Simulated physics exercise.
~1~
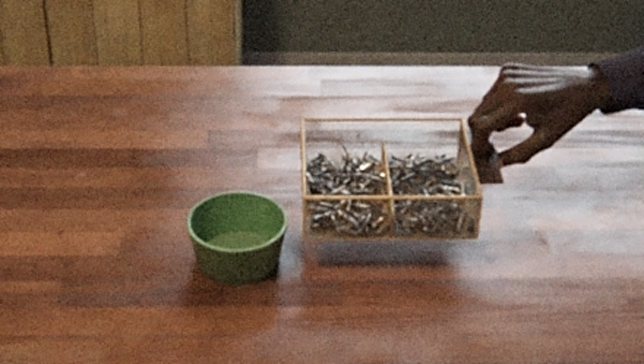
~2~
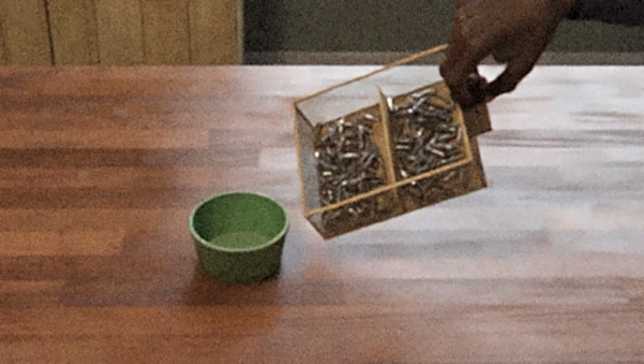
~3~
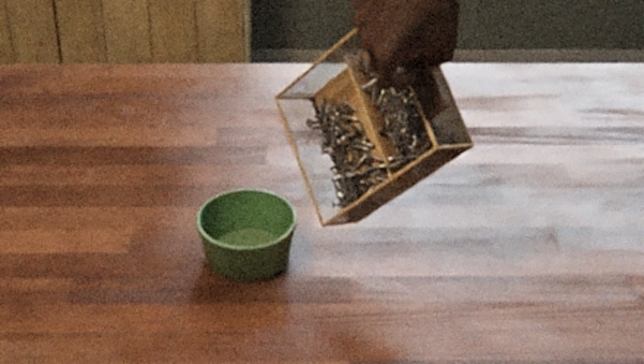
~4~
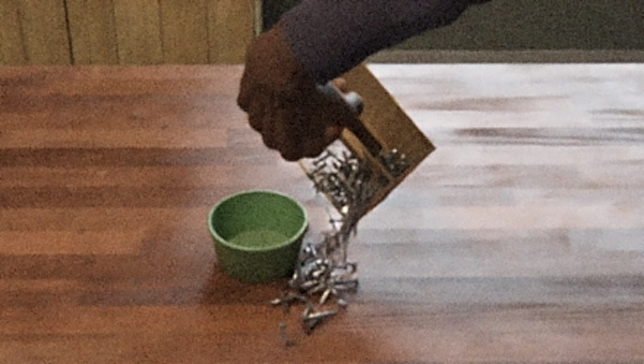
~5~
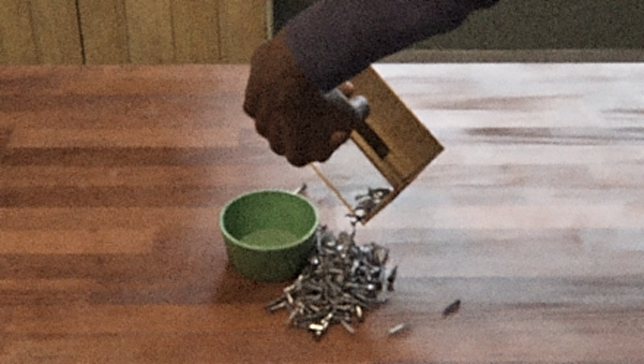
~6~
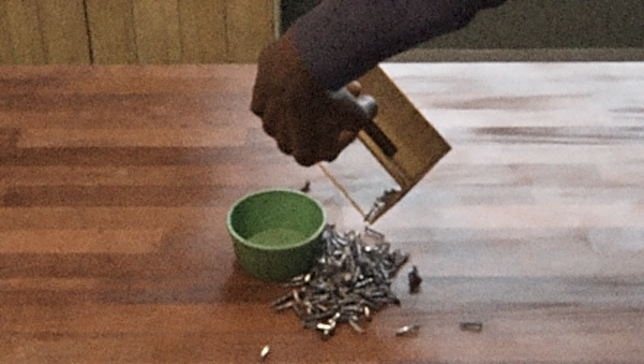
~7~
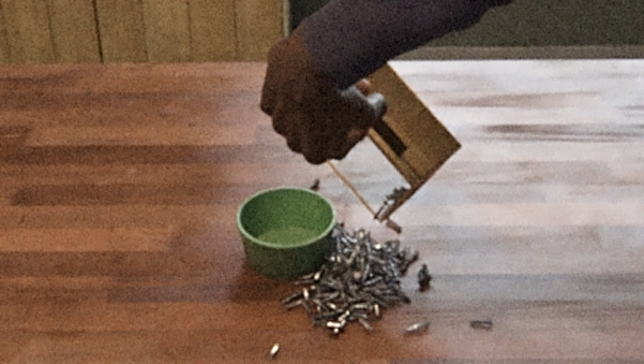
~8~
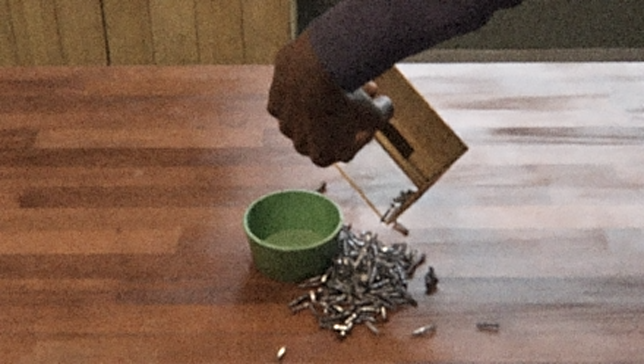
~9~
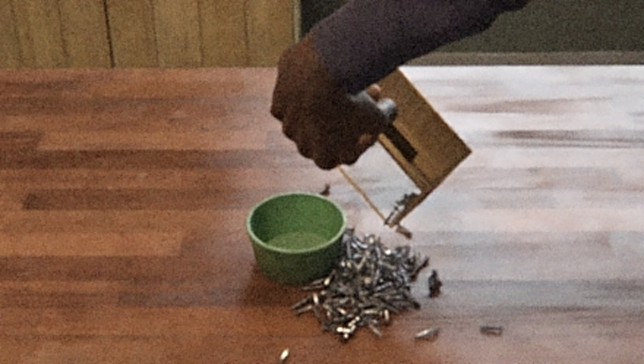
Hand tipping a clear divided box of steel screws, spilling them onto a wooden table beside a green dish that stays empty.
